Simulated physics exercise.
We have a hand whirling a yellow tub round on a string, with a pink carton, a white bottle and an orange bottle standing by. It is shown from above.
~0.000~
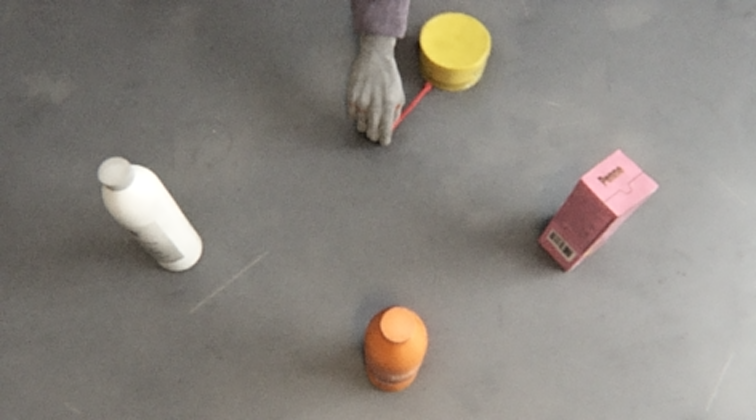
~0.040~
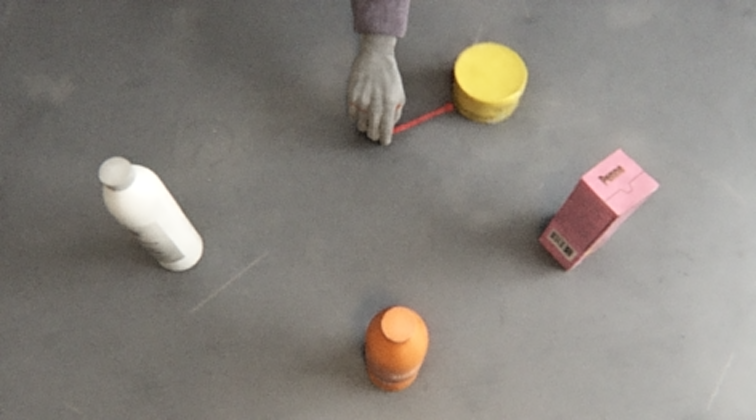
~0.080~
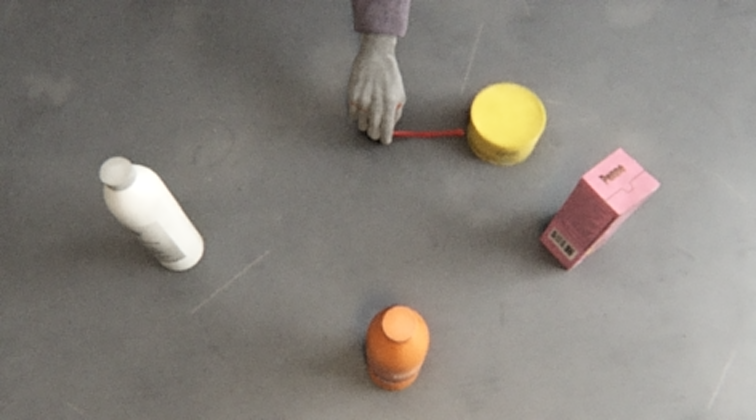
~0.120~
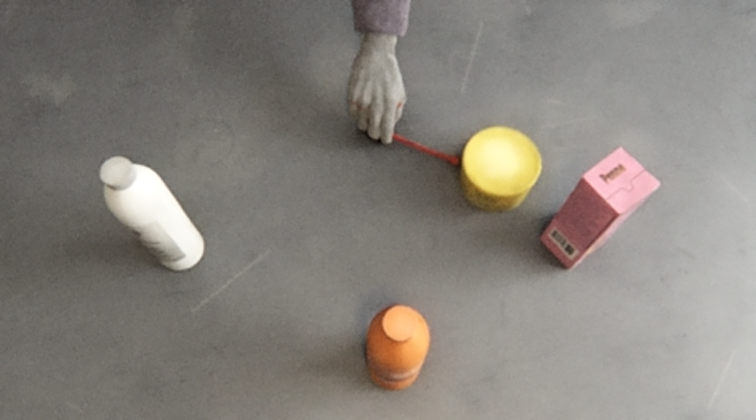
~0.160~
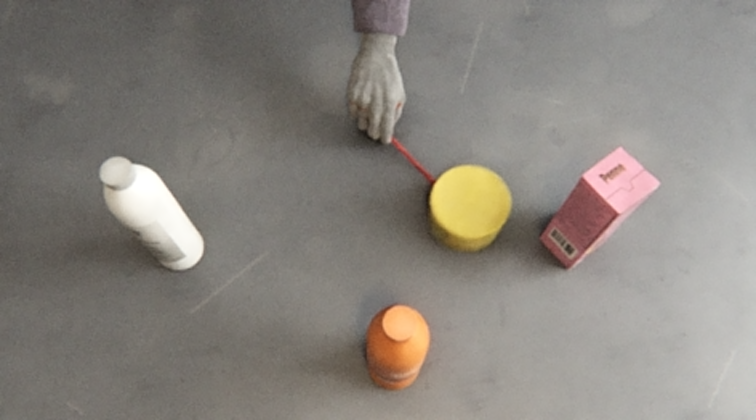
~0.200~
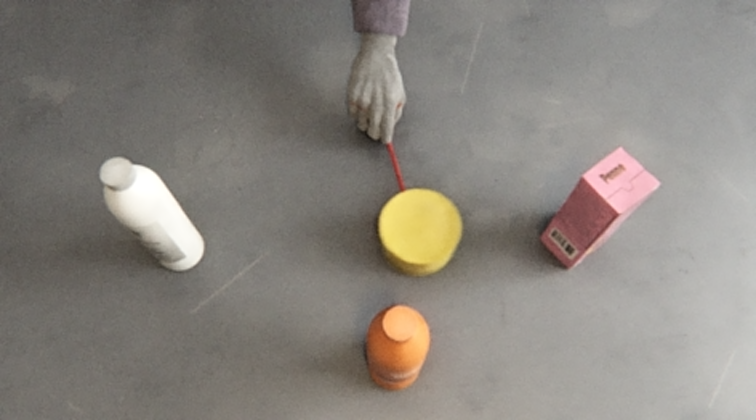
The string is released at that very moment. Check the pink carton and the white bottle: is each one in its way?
As I see it, the pink carton is out of its way, the white bottle is in its way.
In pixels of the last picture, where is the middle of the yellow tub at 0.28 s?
At that time it is around pixel (308, 242).
After 0.28 s, tub near (308, 242).
After 0.40 s, tub near (231, 249); white bottle pushed aside.
In the end, tub near (231, 249); white bottle pushed aside. The pink carton escapes it and the white bottle is struck.
